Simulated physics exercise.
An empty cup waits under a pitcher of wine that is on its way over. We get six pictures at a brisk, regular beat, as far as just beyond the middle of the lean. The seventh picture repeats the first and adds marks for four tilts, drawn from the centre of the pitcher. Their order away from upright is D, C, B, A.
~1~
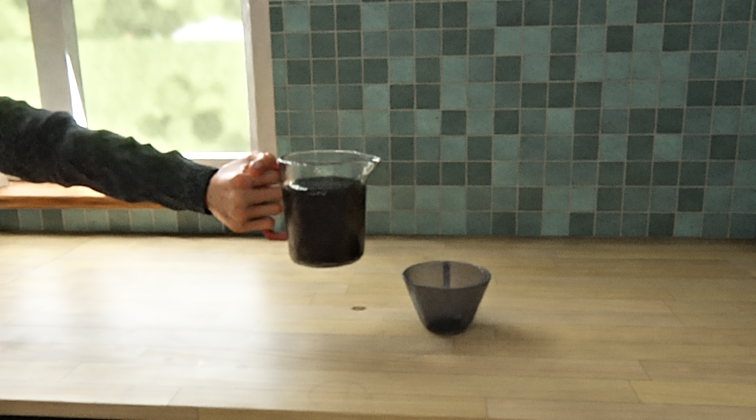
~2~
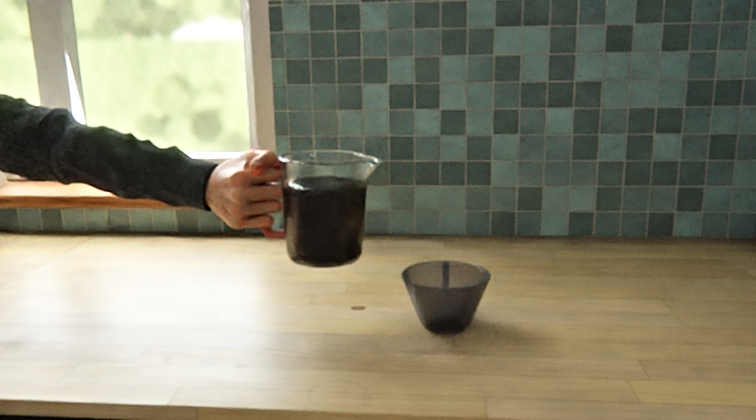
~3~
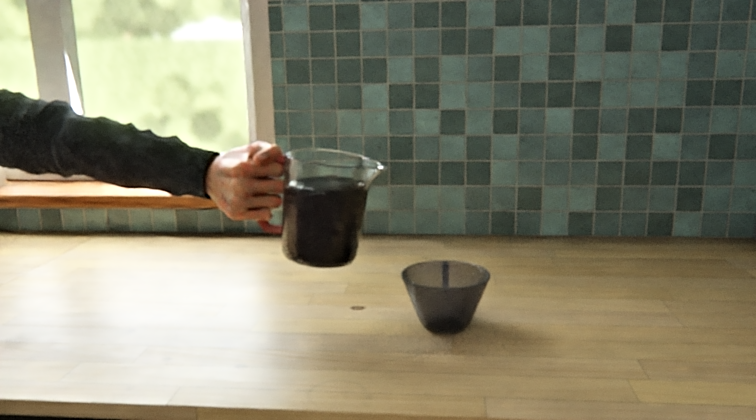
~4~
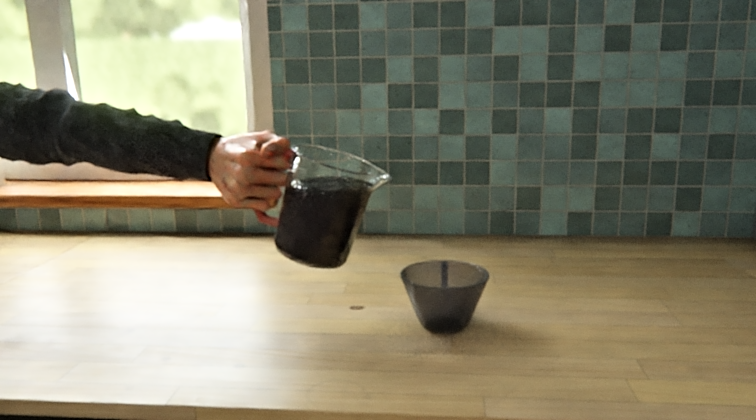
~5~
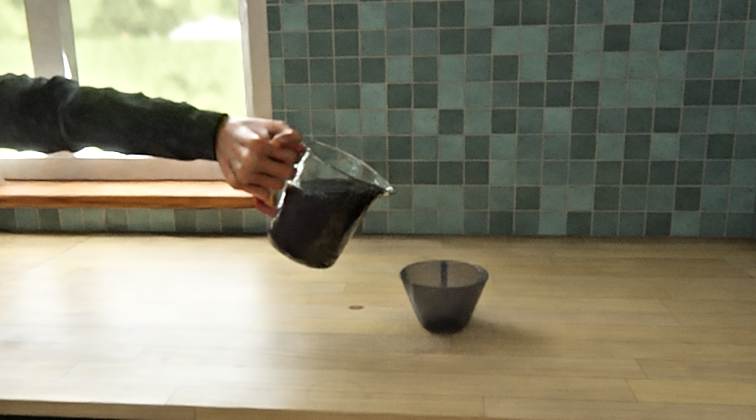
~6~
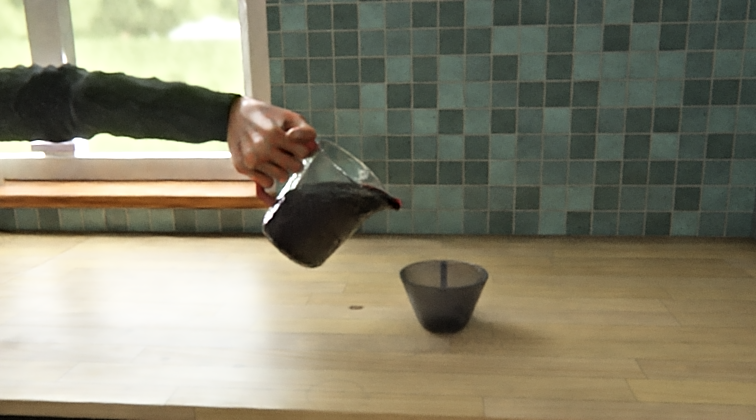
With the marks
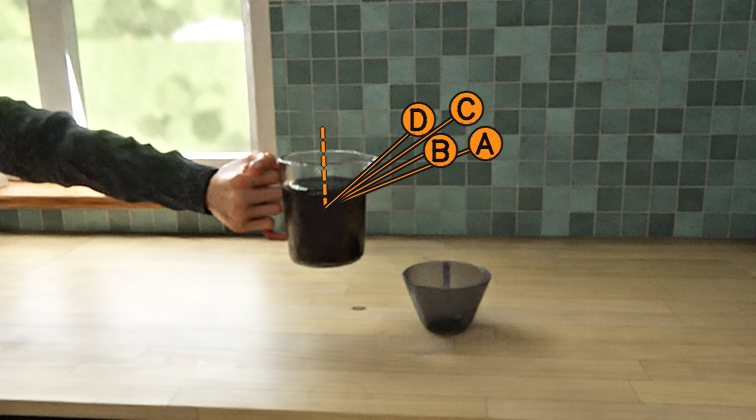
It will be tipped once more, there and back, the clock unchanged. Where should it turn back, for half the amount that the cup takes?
The best mark is C.
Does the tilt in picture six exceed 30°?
Yes, it does.
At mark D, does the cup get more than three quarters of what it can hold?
No, less.
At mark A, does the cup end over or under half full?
Over.
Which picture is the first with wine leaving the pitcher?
In picture 6.
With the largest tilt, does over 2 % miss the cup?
Yes, it does.
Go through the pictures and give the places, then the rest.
Upright, lip at (380, 160); rim of the cup round (446, 274); nothing has left yet.
Tipped about 2°, lip at (381, 162); nothing has left yet.
Tipped about 8°, lip at (386, 168); nothing has left yet.
Tipped about 17°, lip at (391, 178); nothing has left yet.
Tipped about 29°, lip at (395, 192); nothing has left yet.
Tipped about 41°, lip at (396, 208); wine is over the lip, down to (396, 208).
On the marked copy, A at (469, 149); B at (423, 154); C at (452, 118); D at (408, 133).
Choosing A, the cup ends with about 76 % of what it can hold; 11 % of the wine is spilt.
Choosing B, the cup ends with about 62 % of what it can hold; 6 % of the wine is spilt.
Choosing C, the cup ends with about 48 % of what it can hold.
Choosing D, the cup ends with about 32 % of what it can hold.
